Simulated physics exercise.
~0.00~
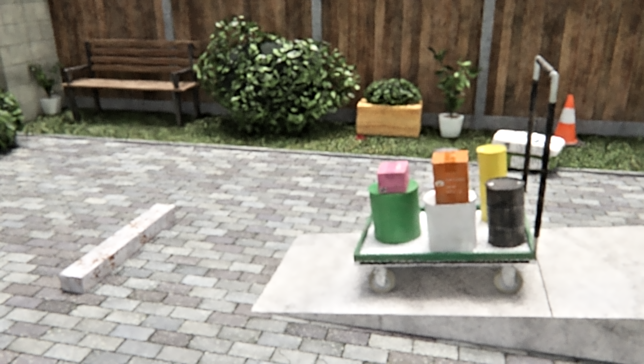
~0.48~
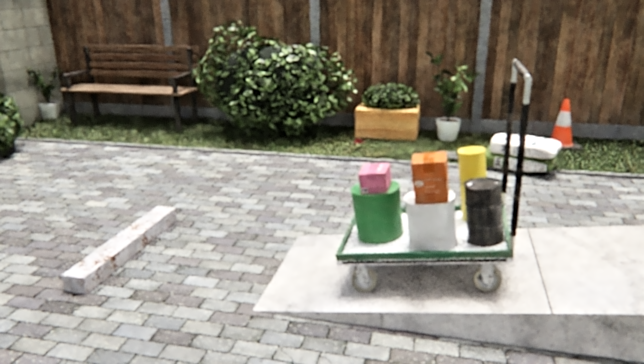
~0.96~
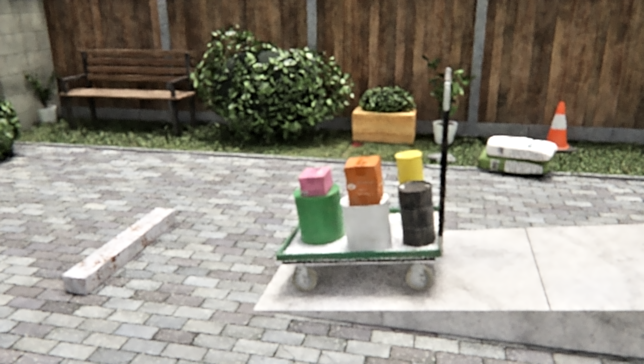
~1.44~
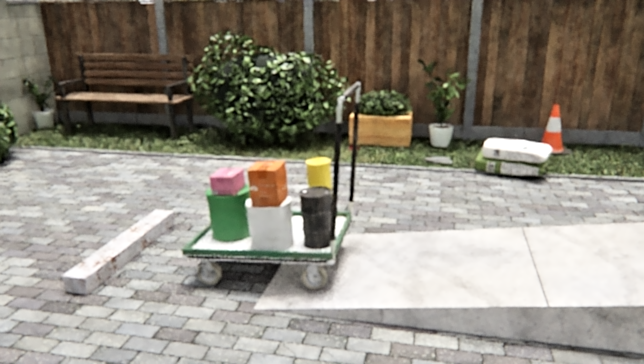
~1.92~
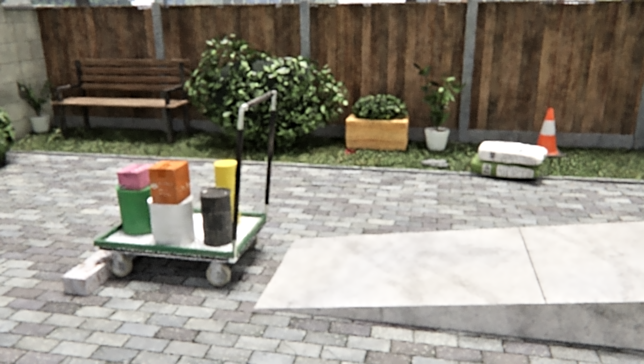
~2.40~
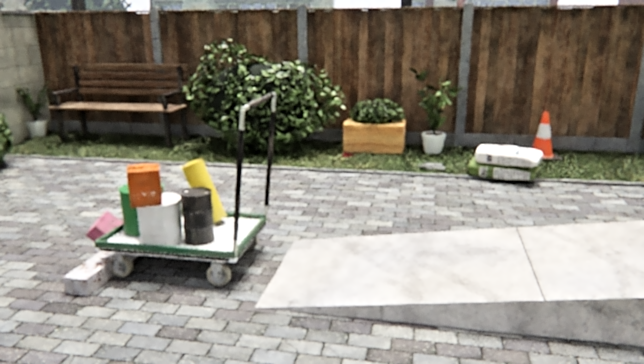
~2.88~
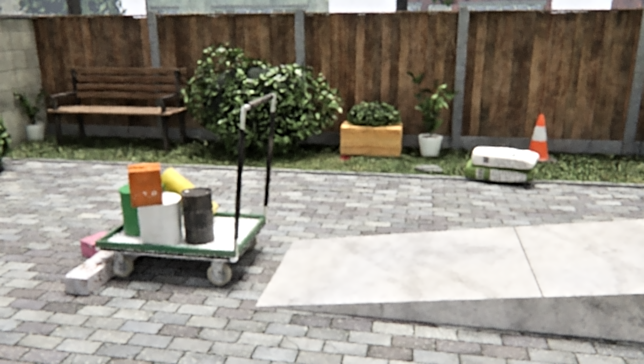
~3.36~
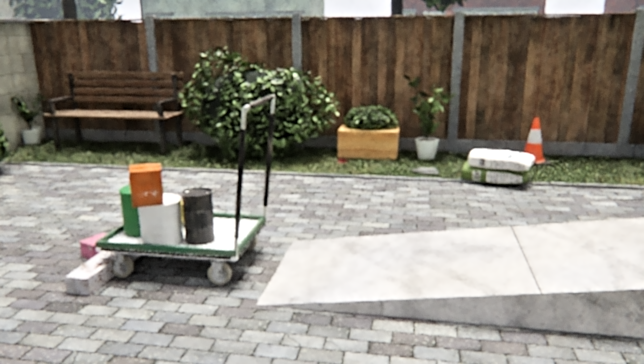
A green-edged trolley carrying colourful boxes and canisters stands on a pale ramp in a paved yard, seen from the side, with a bench, bushes and an orange cone along a wooden fence behind. A pink parcel sits on a green pail at the left, an orange box on a white pail, with yellow and black canisters at the right. The trolley rolls left down the ramp and across the paving until it stops at a pale kerb. The pink parcel tumbles off onto the ground beyond, while the yellow canister tips over behind the pails and drops from view. The orange box, pails and black canister stay upright aboard.
